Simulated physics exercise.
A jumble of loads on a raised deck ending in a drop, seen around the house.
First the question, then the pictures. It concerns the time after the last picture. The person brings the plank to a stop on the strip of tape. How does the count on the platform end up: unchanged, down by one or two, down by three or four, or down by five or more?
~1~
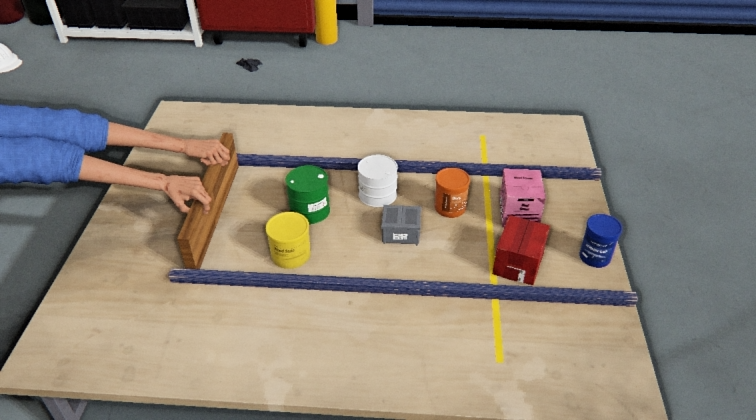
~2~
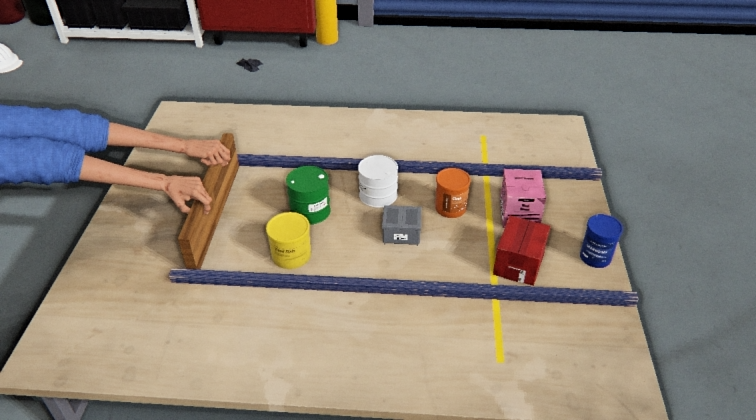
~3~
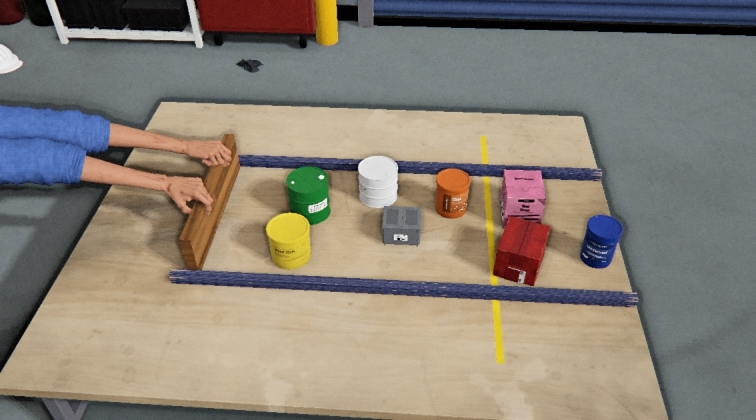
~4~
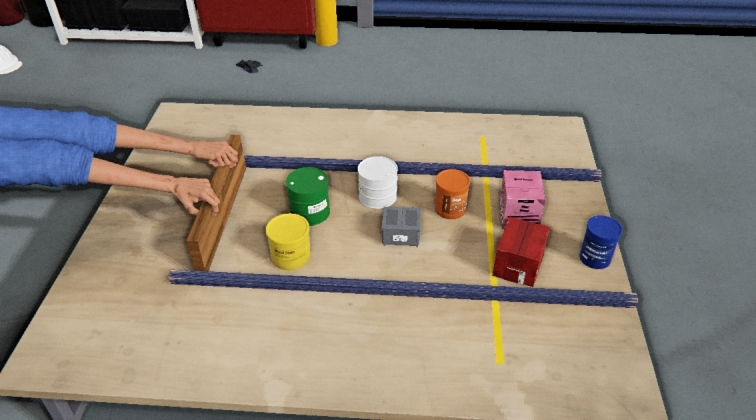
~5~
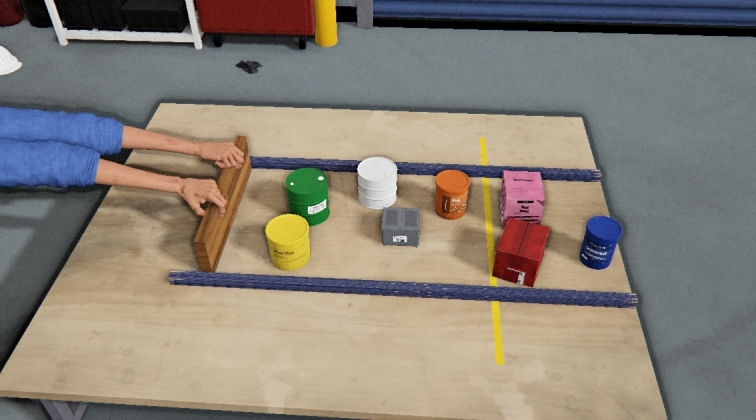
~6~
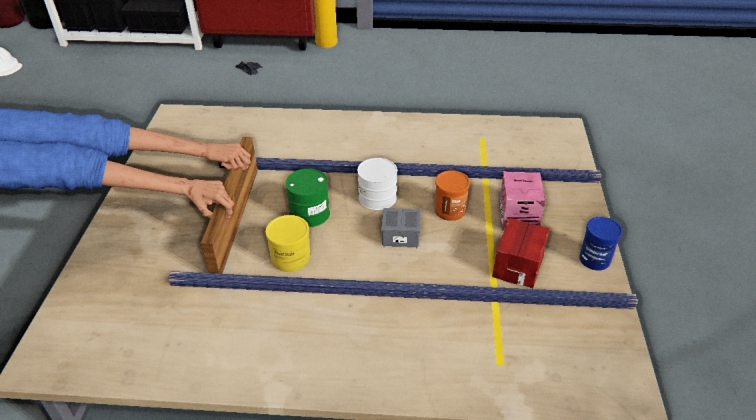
The drop count fails to reach one.
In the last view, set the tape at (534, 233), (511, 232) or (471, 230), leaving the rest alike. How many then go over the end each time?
Try 1: 1; try 2: 0; try 3: 0.
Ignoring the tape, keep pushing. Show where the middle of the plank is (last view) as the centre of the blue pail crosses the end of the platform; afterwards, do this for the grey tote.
Middle: Roughly (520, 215); roughly (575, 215).
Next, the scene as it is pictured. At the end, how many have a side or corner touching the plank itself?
Counting them up gives 3.
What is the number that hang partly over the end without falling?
0 overhanging.
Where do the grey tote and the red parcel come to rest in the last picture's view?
The grey tote stops around (536, 241); the red parcel around (570, 260).
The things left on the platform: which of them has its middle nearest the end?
Foremost is the blue pail.
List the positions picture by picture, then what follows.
Blue pail (600, 241); pink box (521, 199); red parcel (521, 250); plank (211, 199); tape (490, 228), in the first picture.
Pink box (522, 199); plank (212, 199), in the second picture.
Red parcel (521, 251); green canister (309, 196), in the third picture.
Blue pail (600, 243); yellow pail (289, 242), in the fourth picture.
Pink box (521, 201); grey tote (401, 227), in the fifth picture.
Blue pail (600, 244); pink box (521, 201); red parcel (521, 253); plank (233, 203); tape (490, 231), in the sixth picture.
A little later, none off yet; blue pail at rest near (600, 244); pink box at rest near (521, 201); red parcel at rest near (521, 253).
Next, none off yet; blue pail at rest near (600, 244); pink box shifted a little near (527, 202); red parcel moving near (526, 254).
When it is over, the number that fall off is zero.
